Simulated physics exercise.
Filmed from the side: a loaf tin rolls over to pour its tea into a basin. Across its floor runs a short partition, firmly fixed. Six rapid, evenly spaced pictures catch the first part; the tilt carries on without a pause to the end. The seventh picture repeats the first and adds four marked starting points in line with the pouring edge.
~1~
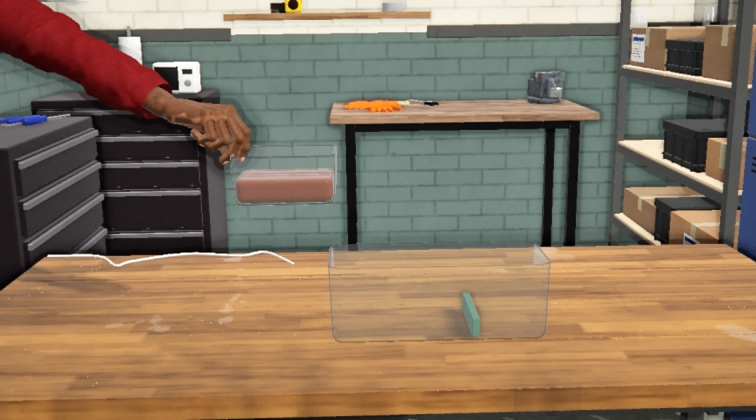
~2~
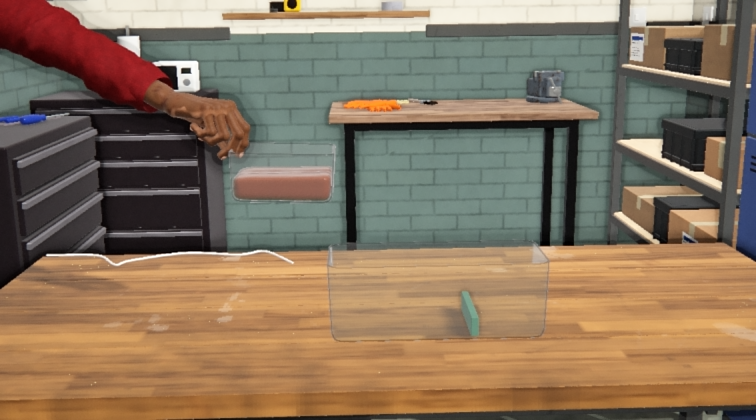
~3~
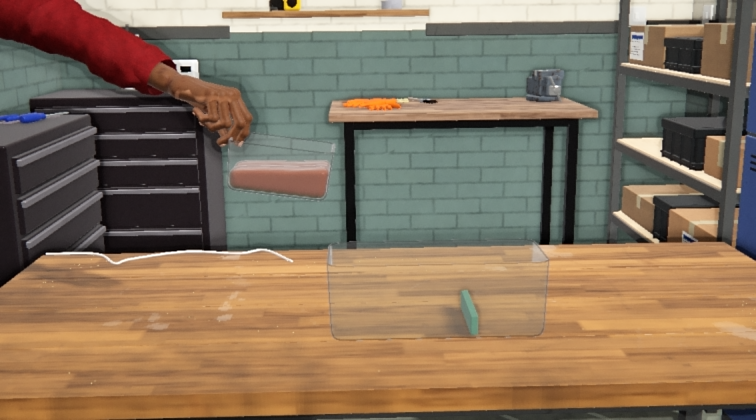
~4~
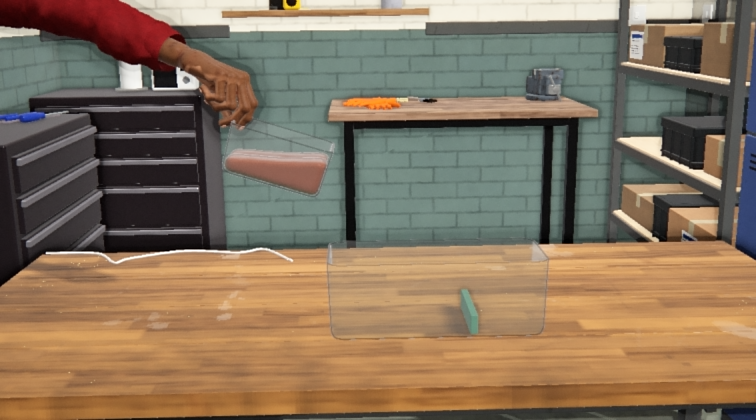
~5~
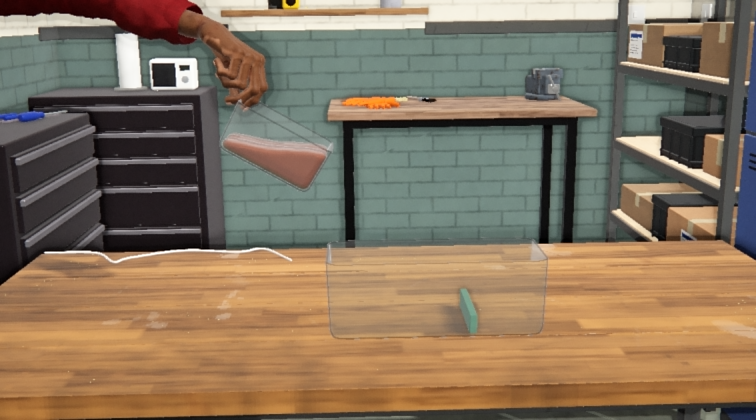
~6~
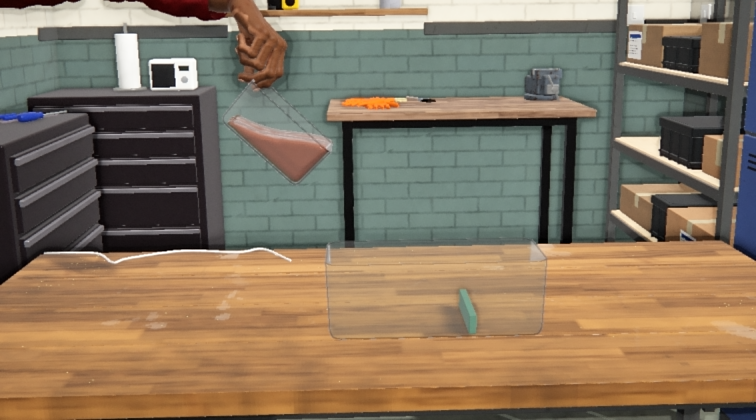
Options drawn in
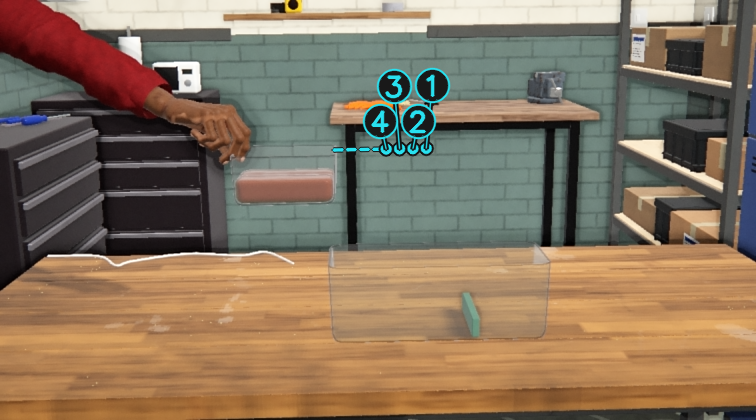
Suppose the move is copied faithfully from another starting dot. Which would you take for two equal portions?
I would pick spot 3.
On the marked copy, 1 at (426, 148); 2 at (412, 148); 3 at (399, 148); 4 at (386, 149).
For spot 1, about 25 % ends left of the wall and 68 % right of it; 7 % is lost outside.
For spot 2, about 34 % ends left of the wall and 61 % right of it; 6 % is lost outside.
For spot 3, about 48 % ends left of the wall and 48 % right of it; 5 % is lost outside.
For spot 4, about 62 % ends left of the wall and 33 % right of it; 5 % is lost outside.
